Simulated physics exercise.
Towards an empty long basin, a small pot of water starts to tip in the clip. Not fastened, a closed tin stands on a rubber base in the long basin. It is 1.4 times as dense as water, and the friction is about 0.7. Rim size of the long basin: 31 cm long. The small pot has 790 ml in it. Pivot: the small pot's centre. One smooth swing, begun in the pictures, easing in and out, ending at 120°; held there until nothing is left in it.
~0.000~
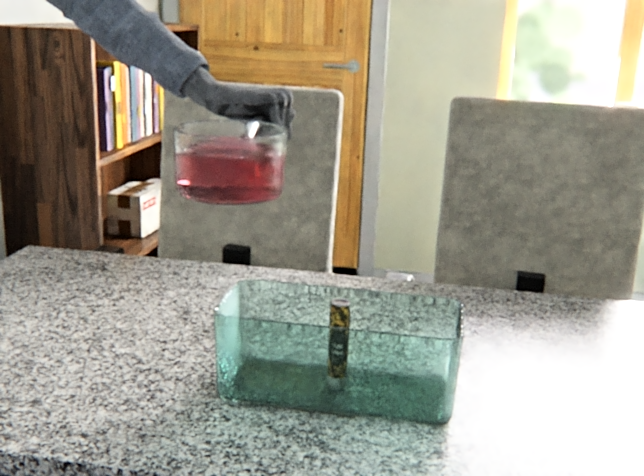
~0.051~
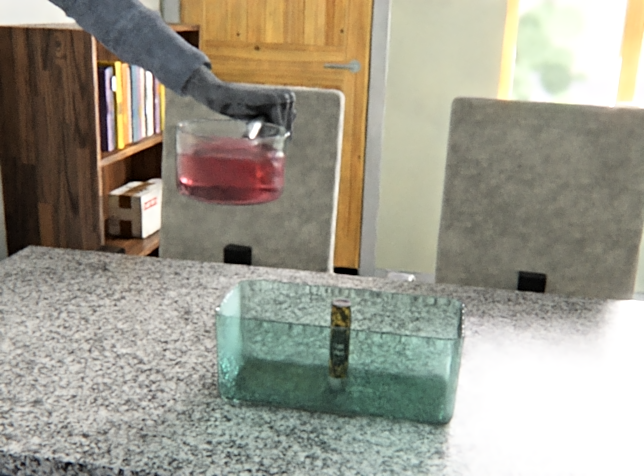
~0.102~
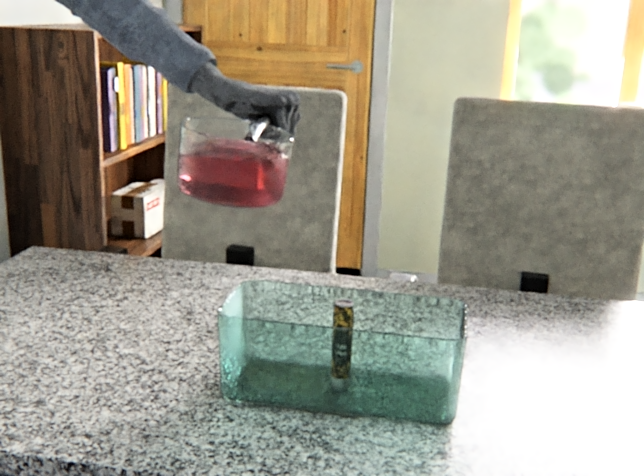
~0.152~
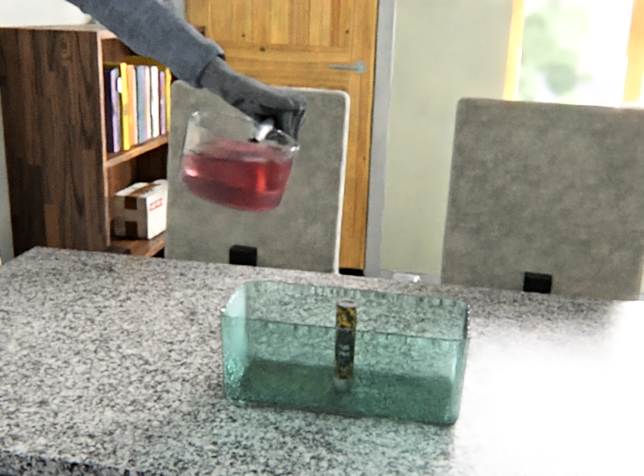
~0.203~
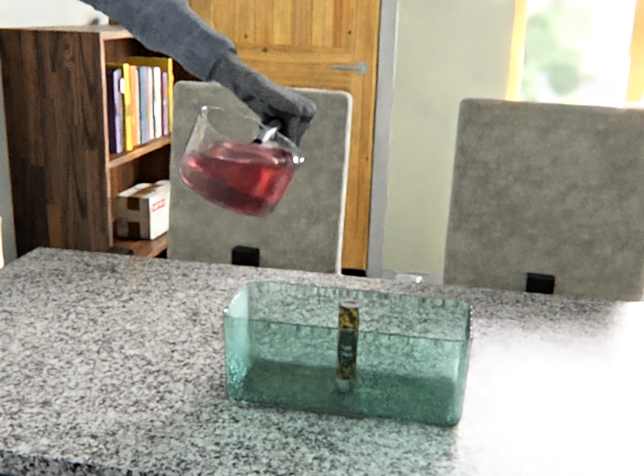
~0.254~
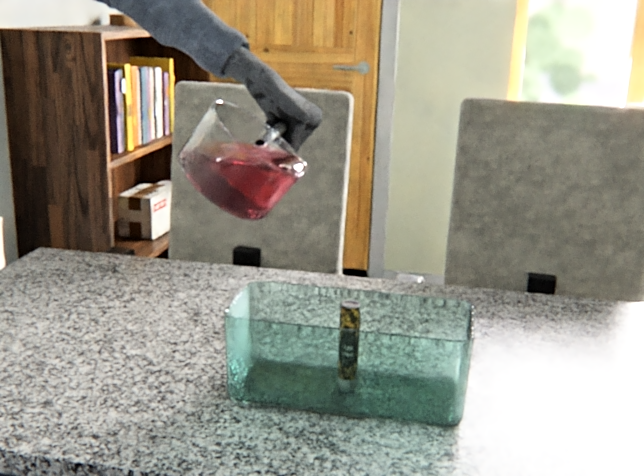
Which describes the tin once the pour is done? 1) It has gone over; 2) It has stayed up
It has gone over (1).
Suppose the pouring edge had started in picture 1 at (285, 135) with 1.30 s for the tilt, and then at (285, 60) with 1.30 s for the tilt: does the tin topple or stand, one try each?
In the first try it remains standing; in the second it comes down.
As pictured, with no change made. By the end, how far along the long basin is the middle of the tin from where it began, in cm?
Roughly 9.0 cm.
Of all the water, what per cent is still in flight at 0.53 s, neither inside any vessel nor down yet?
Share: Roughly 54 per cent.
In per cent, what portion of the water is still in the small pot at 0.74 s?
Around 2 in a hundred.
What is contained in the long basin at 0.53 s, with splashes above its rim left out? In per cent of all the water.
About 22 per cent.
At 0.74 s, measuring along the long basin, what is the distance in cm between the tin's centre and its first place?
Near 2 cm.
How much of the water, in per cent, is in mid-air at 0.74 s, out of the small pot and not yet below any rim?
Roughly 9 %.
Then, 0.53 s in, the tilt is 107° and 25 per cent is still to pour; the tin stands where it began.
Then, 0.74 s in, the tilt is 120° and 2 per cent is still to pour; the tin leans 5°.
Then, 0.95 s in, the tilt is 120° and 0 per cent is still to pour; the tin leans 25°.
Then, 1.18 s in, the tilt is 120° and 0 per cent is still to pour; the tin lies on its side.
Finally, the tin lies on its side.
